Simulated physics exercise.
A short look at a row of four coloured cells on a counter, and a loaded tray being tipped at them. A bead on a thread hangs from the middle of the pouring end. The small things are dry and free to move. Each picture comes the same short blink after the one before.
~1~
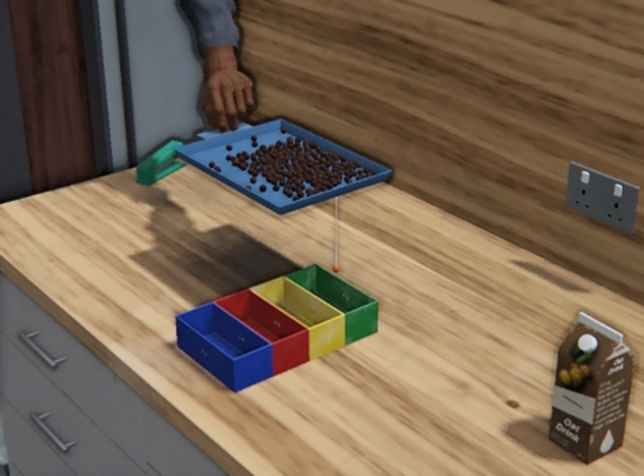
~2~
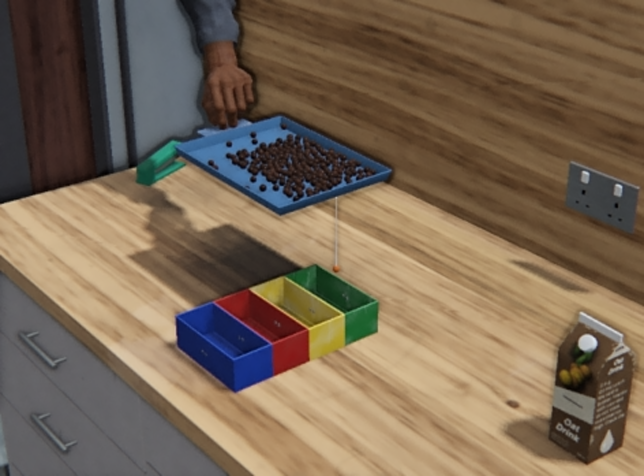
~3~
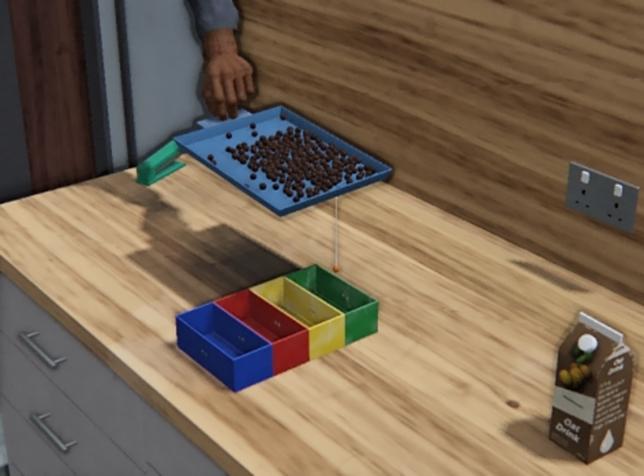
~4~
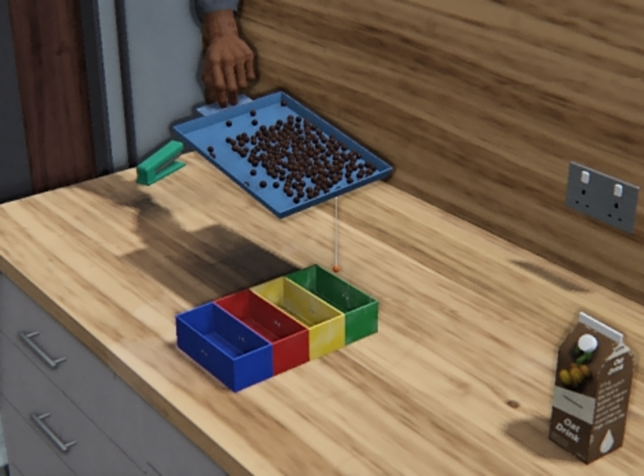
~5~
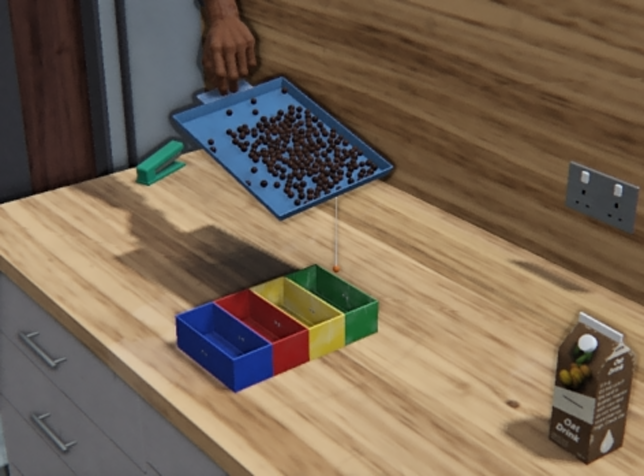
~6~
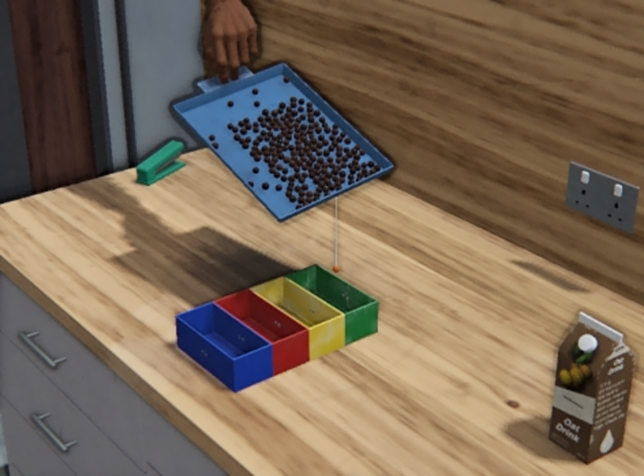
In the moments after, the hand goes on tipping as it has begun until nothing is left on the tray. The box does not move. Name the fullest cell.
The yellow one ends fullest.
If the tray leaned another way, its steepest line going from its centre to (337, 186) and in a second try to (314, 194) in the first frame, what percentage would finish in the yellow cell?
The first gives 0 %, the second 40 %.
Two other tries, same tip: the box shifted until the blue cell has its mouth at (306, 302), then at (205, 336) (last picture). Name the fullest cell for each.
At the first place the cell in blue, at the second yellow.
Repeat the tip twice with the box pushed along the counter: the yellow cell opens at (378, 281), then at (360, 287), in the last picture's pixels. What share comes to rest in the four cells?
About 70 and 90 per cent.
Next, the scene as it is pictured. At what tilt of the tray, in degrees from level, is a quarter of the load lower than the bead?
Near 65 degrees.
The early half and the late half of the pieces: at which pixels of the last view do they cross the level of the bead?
The first part at (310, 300); the rest at (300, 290).
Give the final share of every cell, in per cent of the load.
Blue cell: 0 %, red cell: 20 %, yellow cell: 60 %, green cell: 20 %.
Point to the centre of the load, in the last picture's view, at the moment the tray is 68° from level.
Around (309, 232).
Soon after the last picture, tray tipped steeply; about half on the tray; a small part in the yellow cell; a small part in the red cell; a small part in the green cell; about a quarter falling or outside the box.
A little later, tray tipped past a quarter turn; about half in the yellow cell; about a quarter in the green cell; about a quarter in the red cell; a stray few in the blue cell; a small part falling or outside the box.
Later still, tray tipped past a quarter turn; about half in the yellow cell; about a quarter in the green cell; about a quarter in the red cell; a stray few in the blue cell; a small part falling or outside the box.
At rest, tray tipped past a quarter turn; about half in the yellow cell; about a quarter in the green cell; about a quarter in the red cell; a stray few in the blue cell; a small part outside the box.
